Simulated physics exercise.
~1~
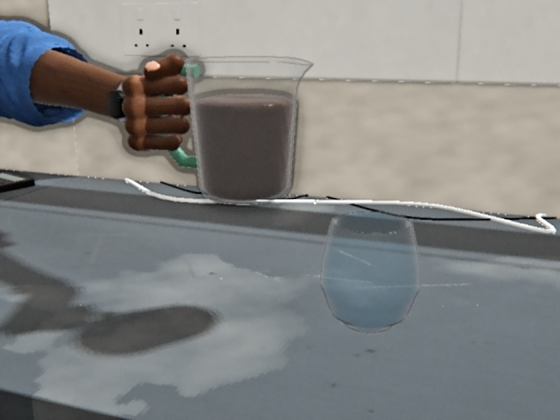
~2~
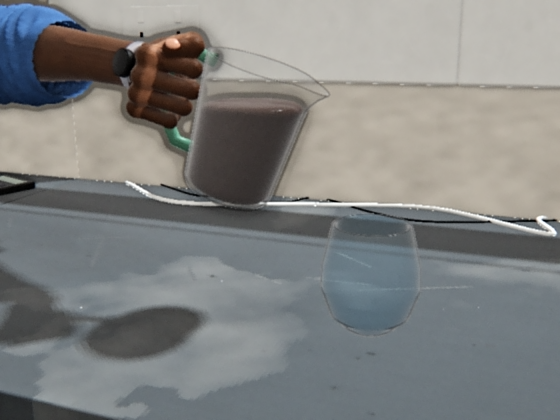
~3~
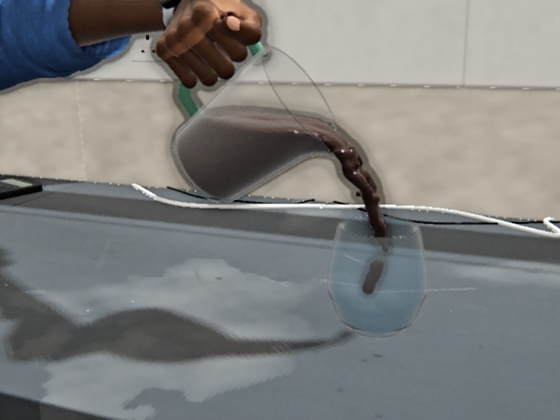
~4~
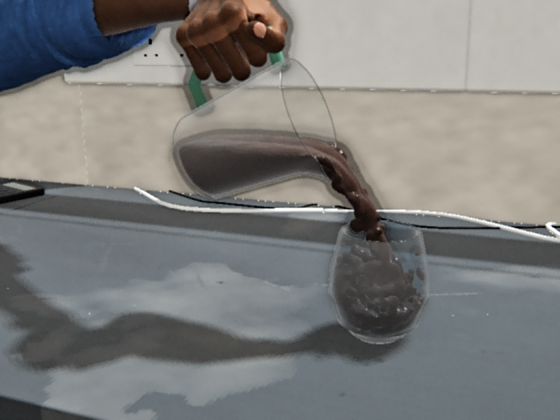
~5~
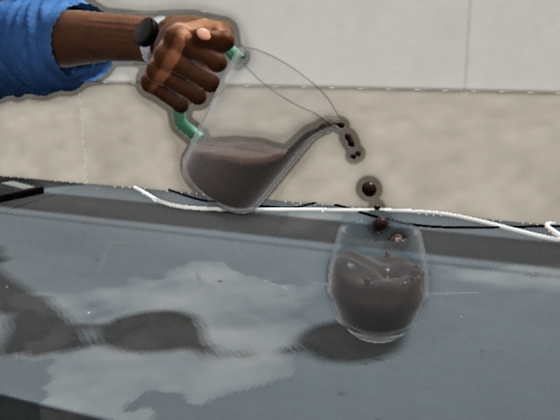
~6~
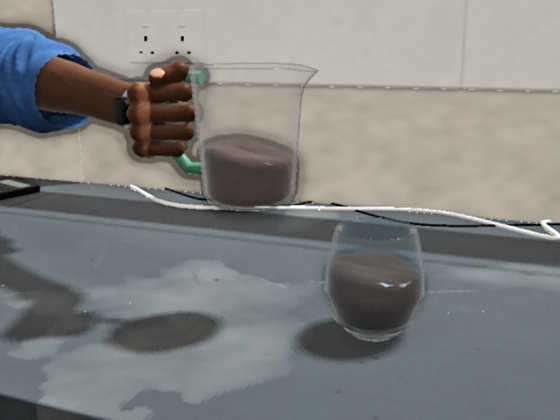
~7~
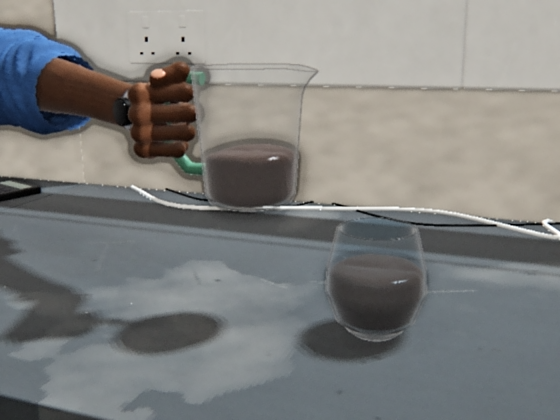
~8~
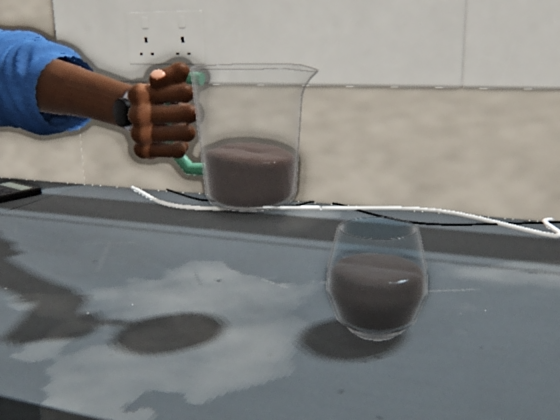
On a glossy grey worktop against a pale wall with a socket, seen from the front by a slightly swaying camera, a white cable runs along the back edge. A hand in a blue sleeve and dark watch holds a clear jug of brown coffee by its green handle, behind and left of an empty stemless glass. The hand tips the jug steeply to the right, and coffee streams into the glass, churning as it fills. The jug swings back, the stream breaking into drops, and returns upright. Finally, coffee sits still in both, the glass over half full.
